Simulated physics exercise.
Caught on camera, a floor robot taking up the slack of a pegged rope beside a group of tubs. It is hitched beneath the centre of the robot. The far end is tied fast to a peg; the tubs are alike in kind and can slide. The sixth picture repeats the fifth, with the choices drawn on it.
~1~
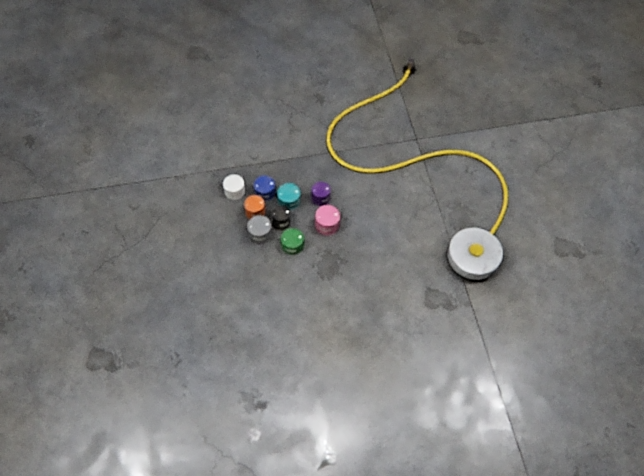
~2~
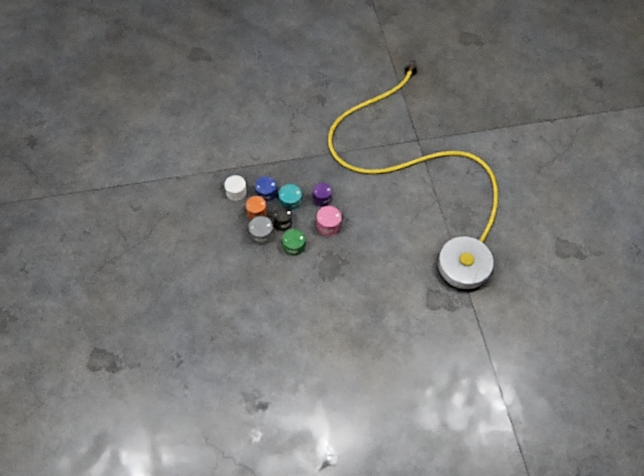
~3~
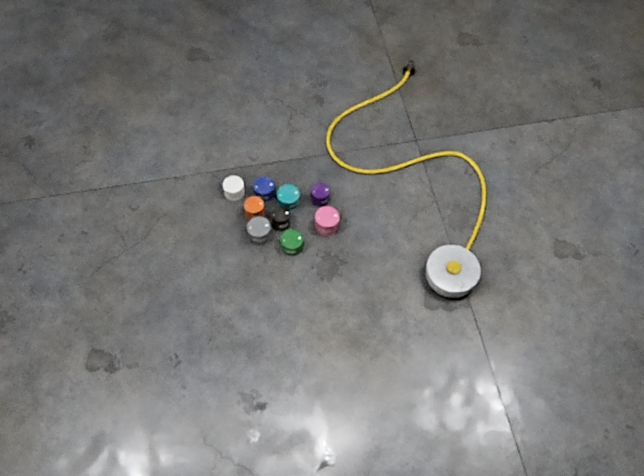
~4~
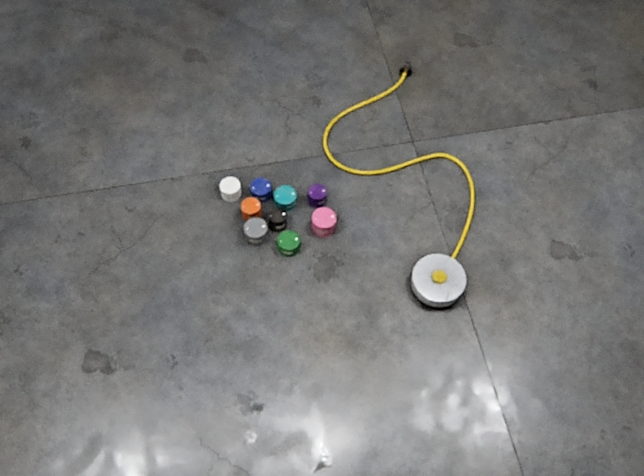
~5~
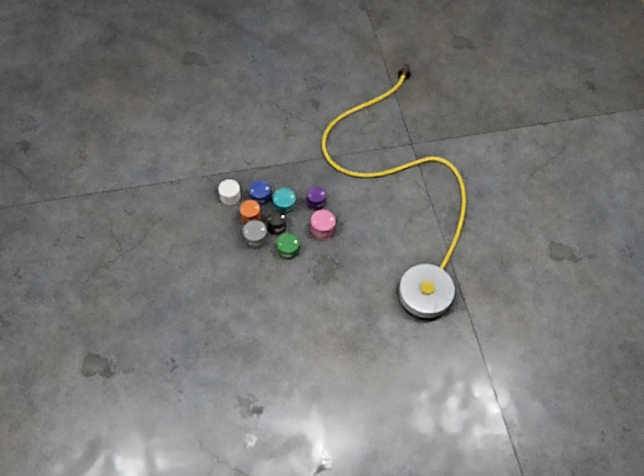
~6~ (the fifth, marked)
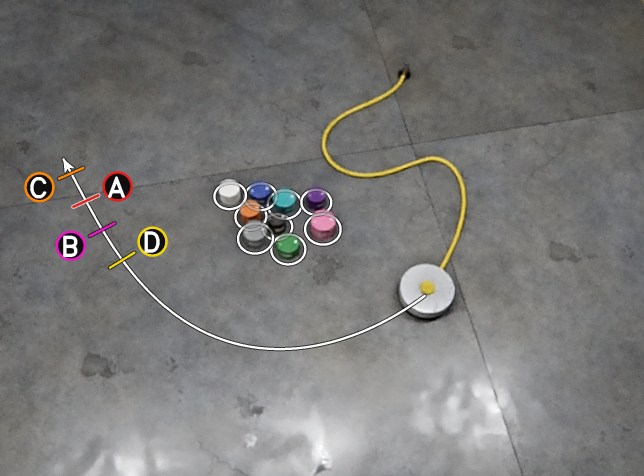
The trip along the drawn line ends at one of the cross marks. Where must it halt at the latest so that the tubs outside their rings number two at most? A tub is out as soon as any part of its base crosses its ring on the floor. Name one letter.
The farthest stop within the limit is B.
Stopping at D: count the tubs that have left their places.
The count is none.
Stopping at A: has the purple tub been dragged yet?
By then, no.
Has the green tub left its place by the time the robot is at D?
No.
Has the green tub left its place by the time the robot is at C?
By then, yes.
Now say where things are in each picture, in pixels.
In the first frame, black tub (281, 218); turquoise tub (289, 196); orange tub (255, 208).
In the second frame, robot (465, 263); purple tub (322, 195).
In the third frame, robot (452, 272); pink tub (327, 221).
In the fourth frame, robot (438, 281); grey tub (256, 232).
In the fifth frame, robot (426, 292); peg (405, 70); black tub (277, 223); turquoise tub (284, 201).
On the marked copy, A at (86, 201); B at (102, 230); C at (71, 173); D at (122, 260); the route from (425, 296) via (185, 321) to (63, 159).
With B. Early on, robot (299, 345).
Further on, robot (166, 305).
At the end, robot (100, 225); none over the rings.
As for the rest, A has three over the rings; C has nine over the rings; D is within the limit but short.
